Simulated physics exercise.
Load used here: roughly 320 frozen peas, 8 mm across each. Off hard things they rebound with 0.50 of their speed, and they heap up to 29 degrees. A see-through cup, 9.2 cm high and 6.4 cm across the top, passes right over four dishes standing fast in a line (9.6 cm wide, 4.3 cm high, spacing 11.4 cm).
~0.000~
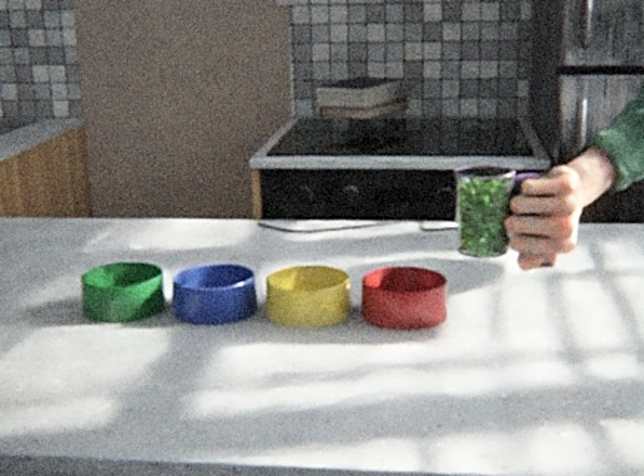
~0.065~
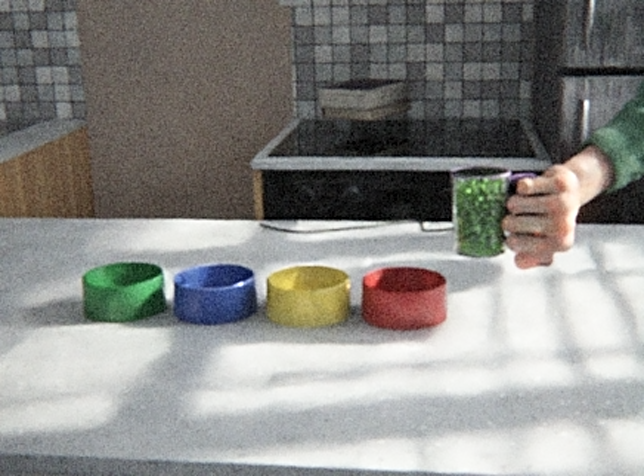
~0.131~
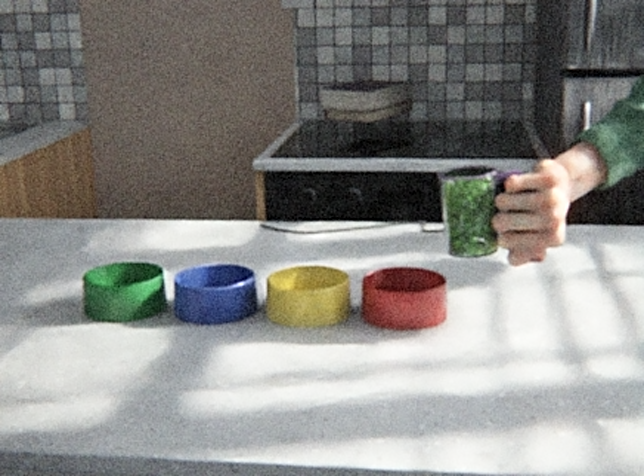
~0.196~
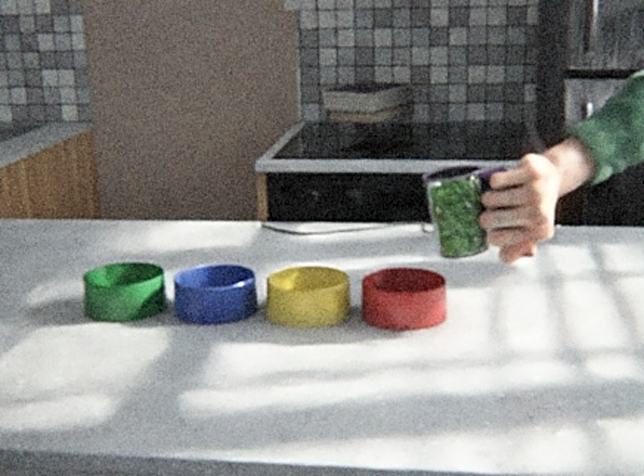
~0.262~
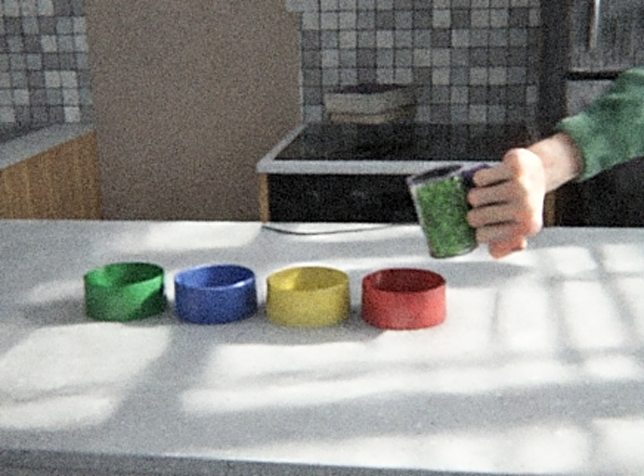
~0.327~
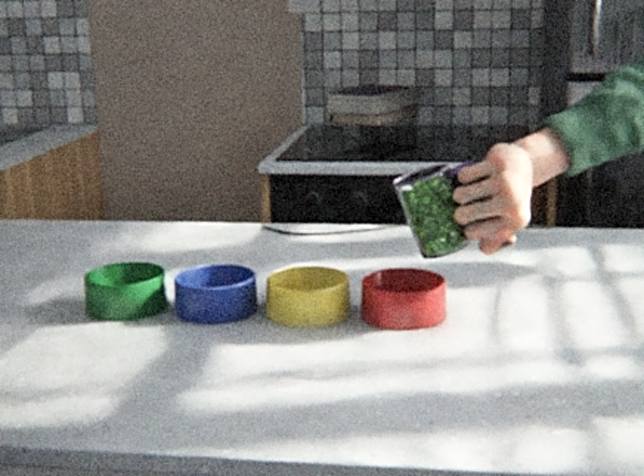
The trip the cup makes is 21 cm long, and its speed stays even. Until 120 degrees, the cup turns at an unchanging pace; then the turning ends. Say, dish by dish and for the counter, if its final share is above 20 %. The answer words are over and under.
Red dish: Under. Blue dish: Over. Green dish: Under. Yellow dish: Under. Counter: Over.
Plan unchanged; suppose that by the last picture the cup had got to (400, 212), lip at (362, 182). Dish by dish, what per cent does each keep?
In the end red holds 0, blue holds 40, green holds 0, yellow holds 10.
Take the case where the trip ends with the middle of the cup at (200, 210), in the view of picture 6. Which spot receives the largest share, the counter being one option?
Green.
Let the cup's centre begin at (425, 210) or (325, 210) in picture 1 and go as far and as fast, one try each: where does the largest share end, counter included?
The biggest share lands on blue the first time and on green the second time.
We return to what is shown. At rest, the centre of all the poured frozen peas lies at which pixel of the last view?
Est. centre at rest: (251, 304) px.
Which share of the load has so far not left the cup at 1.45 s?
About 90 per cent.
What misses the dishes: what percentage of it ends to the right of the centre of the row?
Share: About 50 in a hundred.
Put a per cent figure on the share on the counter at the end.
Estimate: Close to 60 %.
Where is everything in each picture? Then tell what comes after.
The first picture shows cup at (483, 211), tilt 0 degrees, lip at (455, 172), moved 0.0 cm; middle of the pieces at (484, 221); red dish at (404, 280); yellow dish at (308, 278); blue dish at (214, 276); green dish at (122, 275).
The second picture shows cup at (480, 212), tilt 1 degrees, lip at (451, 173), moved 0.4 cm; middle of the pieces at (481, 221).
The third picture shows cup at (470, 212), tilt 5 degrees, lip at (438, 175), moved 1.5 cm; middle of the pieces at (471, 221).
The fourth picture shows cup at (458, 212), tilt 10 degrees, lip at (423, 178), moved 2.8 cm; middle of the pieces at (460, 221).
The fifth picture shows cup at (445, 212), tilt 14 degrees, lip at (408, 181), moved 4.2 cm; middle of the pieces at (448, 221).
The sixth picture shows cup at (433, 212), tilt 19 degrees, lip at (394, 184), moved 5.5 cm; middle of the pieces at (437, 221); red dish at (403, 281); yellow dish at (308, 278); blue dish at (215, 276); green dish at (125, 274). The cup turns about 70 degrees a second and travels 21 cm a second.
Then, at 1.00 s, tilt 66 degrees; cup holds 100 %.
After 1.45 s, tilt 98 degrees; cup holds 90 %, blue 5 %.
Then, at 1.98 s, tilt 120 degrees; cup holds 5 %, blue 30 %, yellow 10 %.
At rest (2.8 s), red 0 %, blue 30 %, green 0 %, yellow 5 %, counter 60 %.
